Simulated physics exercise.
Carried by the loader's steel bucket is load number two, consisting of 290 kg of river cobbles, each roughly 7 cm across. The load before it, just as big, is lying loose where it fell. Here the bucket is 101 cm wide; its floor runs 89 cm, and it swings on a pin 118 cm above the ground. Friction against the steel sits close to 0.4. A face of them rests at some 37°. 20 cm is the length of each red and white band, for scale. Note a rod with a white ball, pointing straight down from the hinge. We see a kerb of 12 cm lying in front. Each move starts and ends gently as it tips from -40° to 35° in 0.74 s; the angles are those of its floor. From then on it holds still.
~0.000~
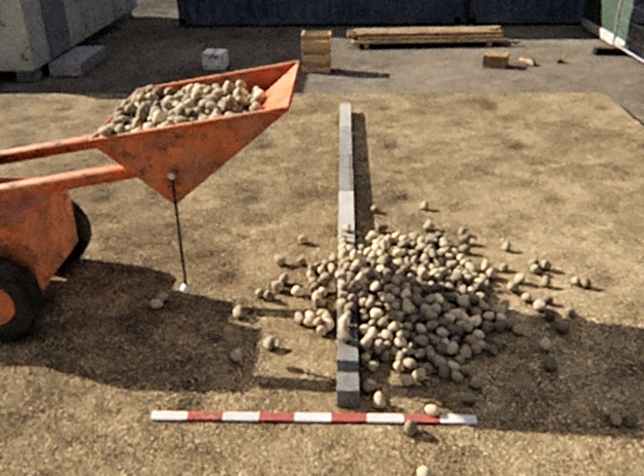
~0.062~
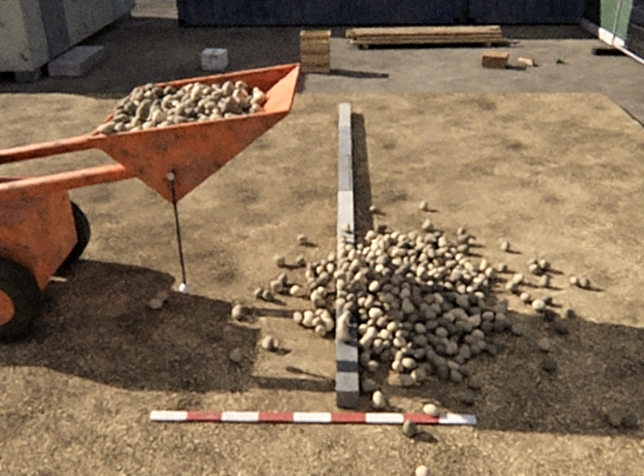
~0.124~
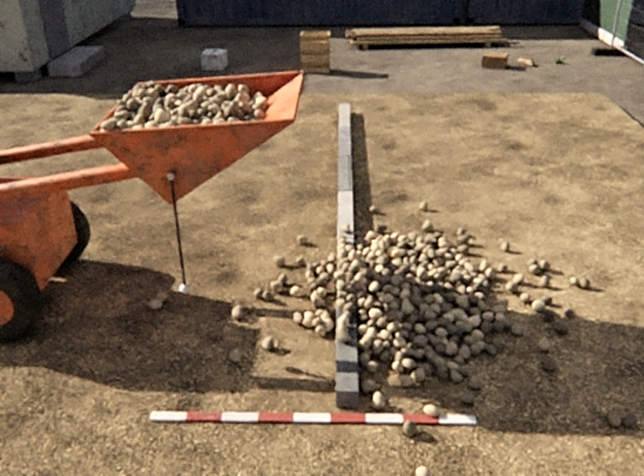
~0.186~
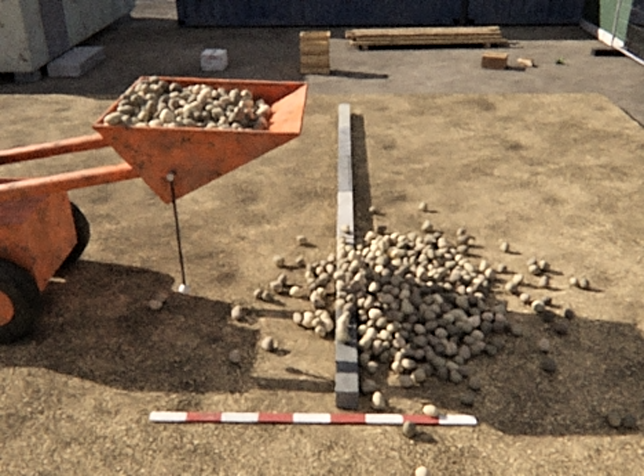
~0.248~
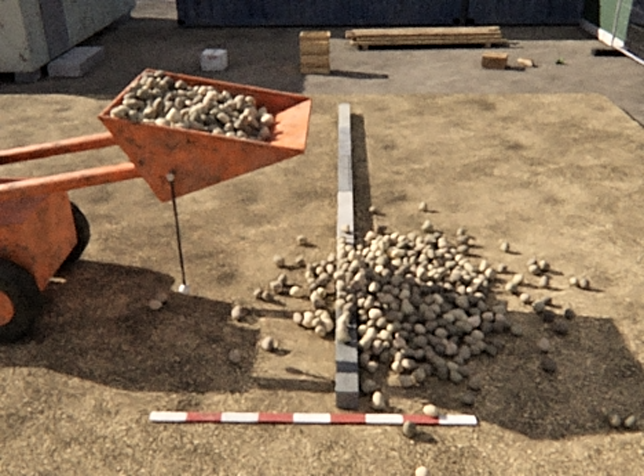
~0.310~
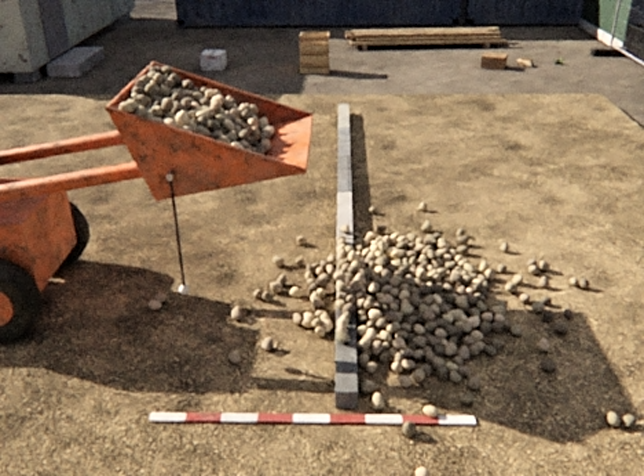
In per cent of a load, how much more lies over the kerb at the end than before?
Some 35 per cent more.
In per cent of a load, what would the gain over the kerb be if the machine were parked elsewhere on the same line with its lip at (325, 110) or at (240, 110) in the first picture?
Some 75 percent first and 10 percent second.
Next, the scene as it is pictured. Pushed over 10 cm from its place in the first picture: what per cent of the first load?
Estimate: 5 %, roughly.
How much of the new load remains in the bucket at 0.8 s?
About 85 percent is still in there.
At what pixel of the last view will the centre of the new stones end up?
Centre at roughly (331, 281).
After 0.6 s the floor is at 23°; in per cent of one load, 100 in the bucket, 14 on this side of the kerb, 86 over the kerb; the foremost stones are at (595, 314).
After 0.8 s the floor is at 35°; in per cent of one load, 87 in the bucket, 27 on this side of the kerb, 86 over the kerb; the foremost stones are at (595, 314).
After 1.2 s the floor is at 35°; in per cent of one load, 31 in the bucket, 71 on this side of the kerb, 98 over the kerb; the foremost stones are at (595, 314).
After 3.6 s the floor is at 35°; in per cent of one load, 0 in the bucket, 78 on this side of the kerb, 122 over the kerb; the foremost stones are at (595, 314). Net gain over the kerb, 35.
